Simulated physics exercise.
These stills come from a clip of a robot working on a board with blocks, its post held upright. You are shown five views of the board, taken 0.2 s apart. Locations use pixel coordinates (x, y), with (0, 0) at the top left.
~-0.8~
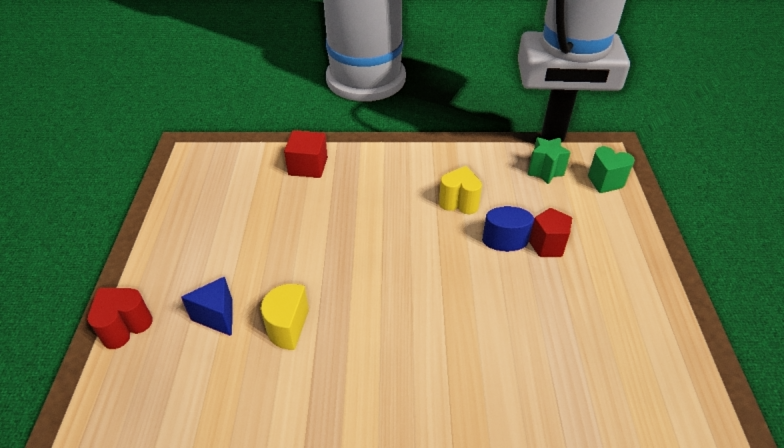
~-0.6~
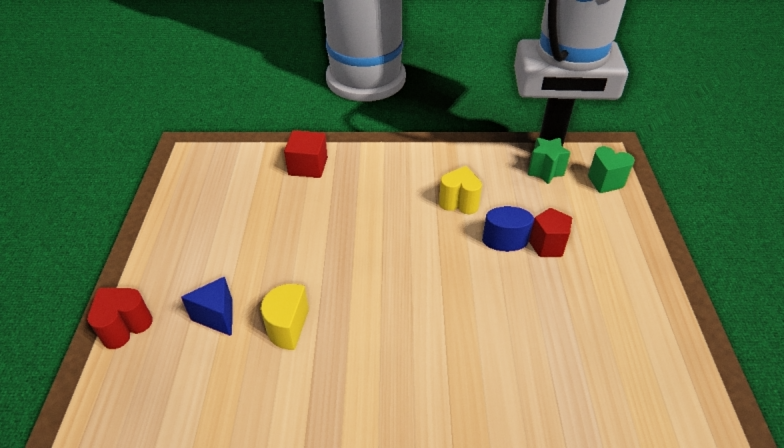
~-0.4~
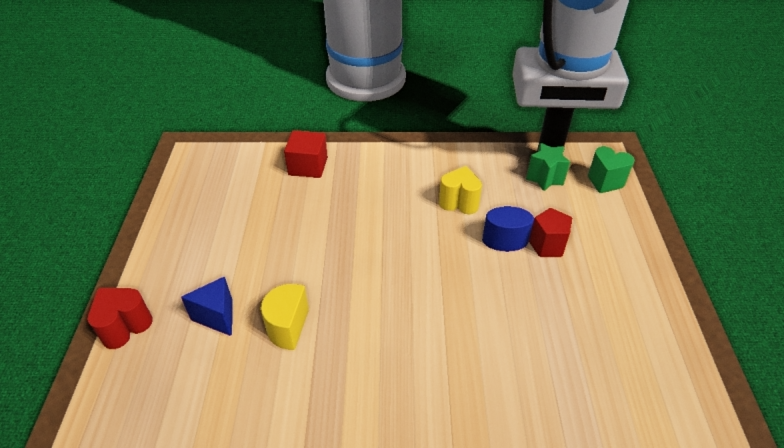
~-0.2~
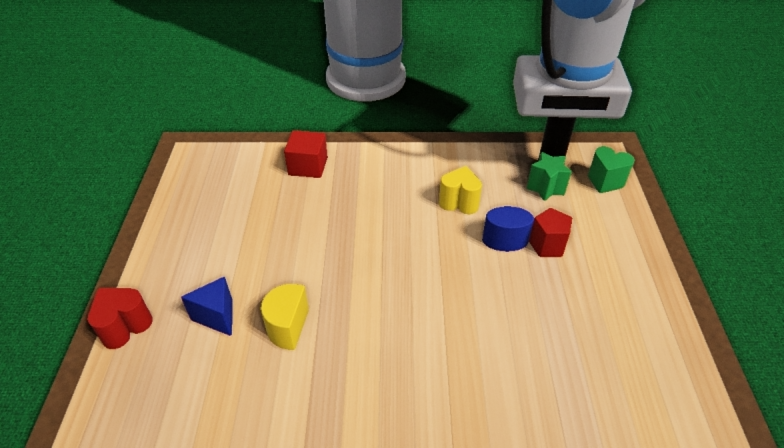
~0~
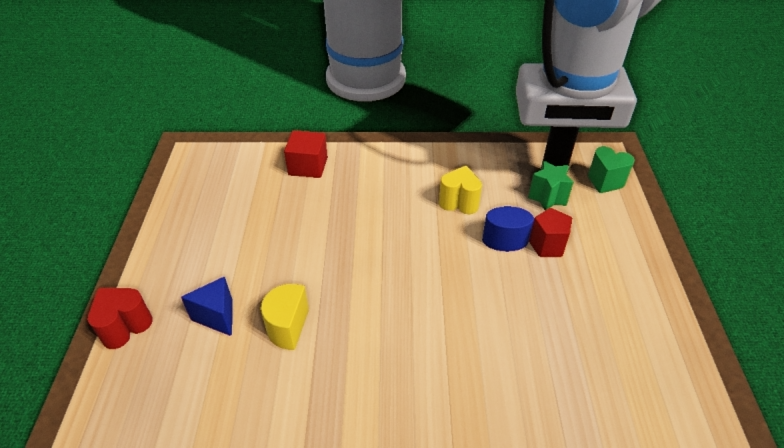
Robot arm pushing a green star block a short way down a wooden board, toward the viewer, while the other blocks stay still.
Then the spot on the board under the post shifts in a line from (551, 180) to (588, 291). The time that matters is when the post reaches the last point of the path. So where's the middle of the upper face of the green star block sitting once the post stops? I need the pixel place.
In the picture, that point is around (555, 232).
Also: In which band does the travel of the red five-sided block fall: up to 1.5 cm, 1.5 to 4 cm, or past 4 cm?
Long, over 4 cm.
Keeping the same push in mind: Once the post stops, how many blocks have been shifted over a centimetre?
In total, two blocks get moved by over 1 cm.
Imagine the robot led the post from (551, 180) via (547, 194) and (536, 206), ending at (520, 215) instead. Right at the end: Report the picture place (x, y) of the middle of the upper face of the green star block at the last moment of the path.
Its top middle: (529, 211).
The first path, step by step. One third of the way, post (564, 205); green star block (558, 206), turned 15° clockwise; red five-sided block (554, 233), turned 10° anticlockwise.
Two thirds of the way, post (576, 243); green star block (552, 229), turned 70° clockwise; red five-sided block (539, 254), turned 50° anticlockwise.
At the end, post (591, 284); blue oval block unmoved; green star block (555, 232), turned 90° clockwise; red five-sided block (534, 255), turned 55° anticlockwise.
